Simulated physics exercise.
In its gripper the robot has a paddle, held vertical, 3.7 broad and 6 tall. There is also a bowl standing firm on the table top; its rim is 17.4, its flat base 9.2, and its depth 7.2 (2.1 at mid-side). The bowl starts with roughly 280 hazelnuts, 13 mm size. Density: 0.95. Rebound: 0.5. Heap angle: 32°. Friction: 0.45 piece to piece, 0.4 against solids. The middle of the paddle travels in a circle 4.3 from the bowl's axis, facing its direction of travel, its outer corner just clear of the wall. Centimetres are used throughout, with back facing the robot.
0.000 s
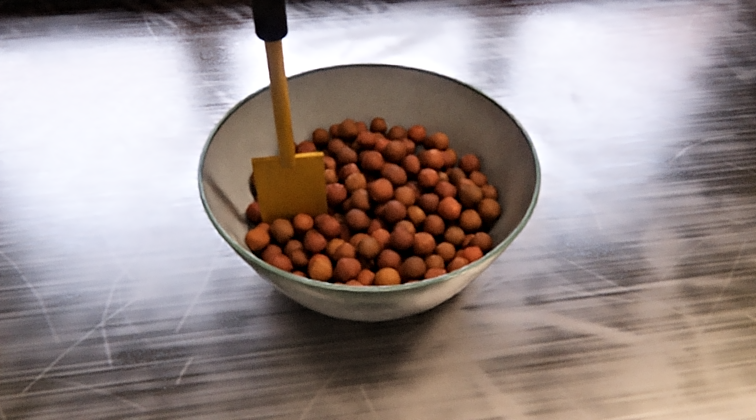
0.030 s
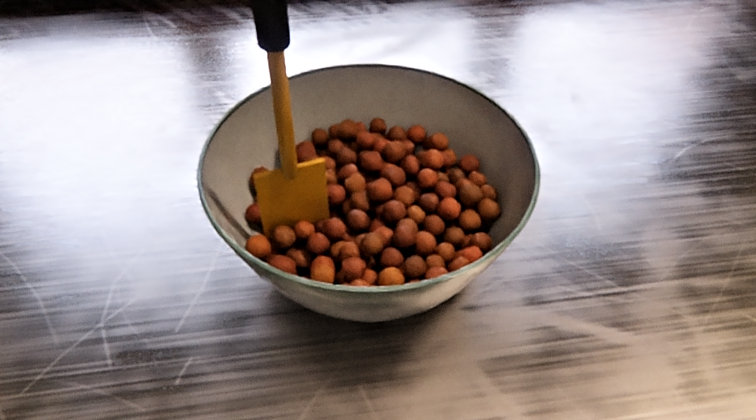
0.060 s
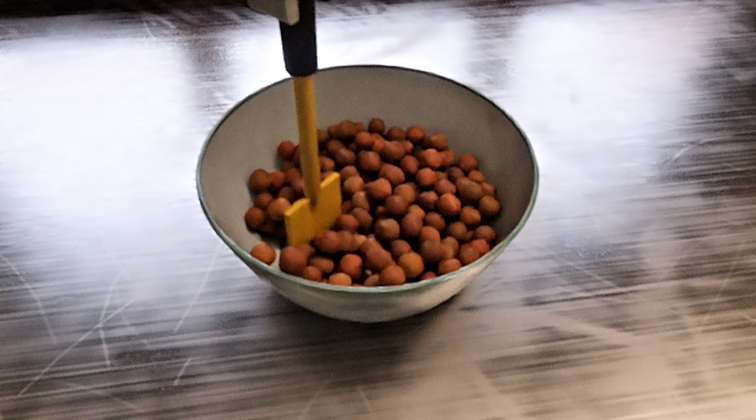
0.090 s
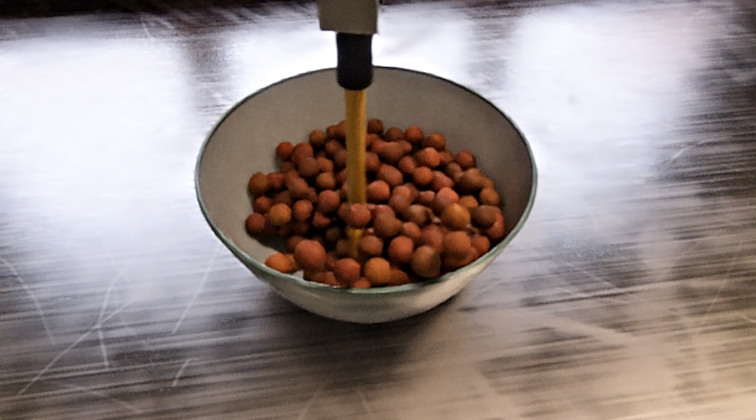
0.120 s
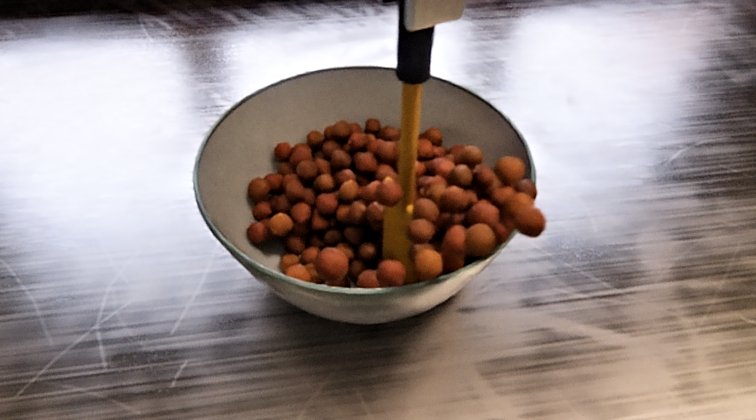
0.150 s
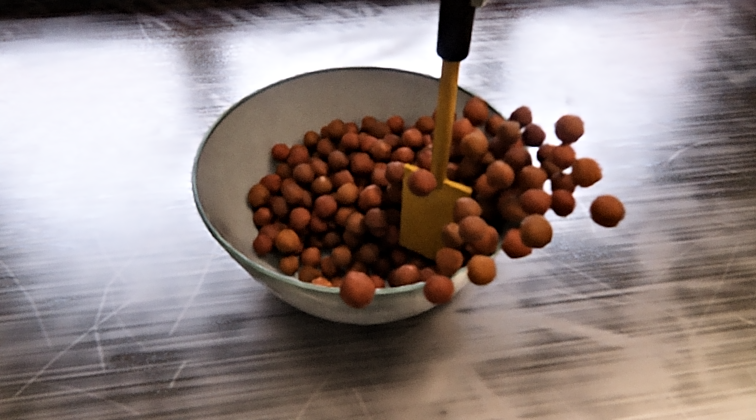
A yellow paddle held by a robot gripper swept through a bowl of small reddish-brown balls, moving from the left side around the front to the right, pushing several up and over the rim.
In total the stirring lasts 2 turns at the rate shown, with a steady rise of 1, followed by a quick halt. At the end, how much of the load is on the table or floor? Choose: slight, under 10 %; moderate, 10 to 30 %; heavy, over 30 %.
It is heavy.
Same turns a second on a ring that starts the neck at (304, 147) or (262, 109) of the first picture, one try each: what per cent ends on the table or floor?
I'd put it at around 30 and 35 percent.
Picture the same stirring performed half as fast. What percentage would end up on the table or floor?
That would be some 25 percent.
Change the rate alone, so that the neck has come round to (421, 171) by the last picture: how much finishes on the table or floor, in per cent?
Some 45 %.
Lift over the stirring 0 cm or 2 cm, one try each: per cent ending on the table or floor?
Some 55 and some 45 per cent.
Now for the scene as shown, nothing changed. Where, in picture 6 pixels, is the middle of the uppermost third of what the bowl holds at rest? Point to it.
Somewhere close to (326, 251).
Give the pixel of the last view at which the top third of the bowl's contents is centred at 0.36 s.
Around pixel (269, 212).
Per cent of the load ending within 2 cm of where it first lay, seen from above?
That comes to some 5 per cent.
After 0.36 s, 4° round, highest piece 12 above the table; 185 in the bowl, 47 on the table or floor, 53 in flight or on the tool.
After 0.56 s, 227° round, highest piece 10 above the table; 153 in the bowl, 112 on the table or floor, 20 in flight or on the tool.
After 0.87 s, 0° round, highest piece 7 above the table; 145 on the table or floor, 140 in the bowl.
After 1.57 s, 0° round, highest piece 6 above the table; 145 on the table or floor, 140 in the bowl.
At rest, 145 on the table or floor, 140 in the bowl. That is 51 % on the table or floor.
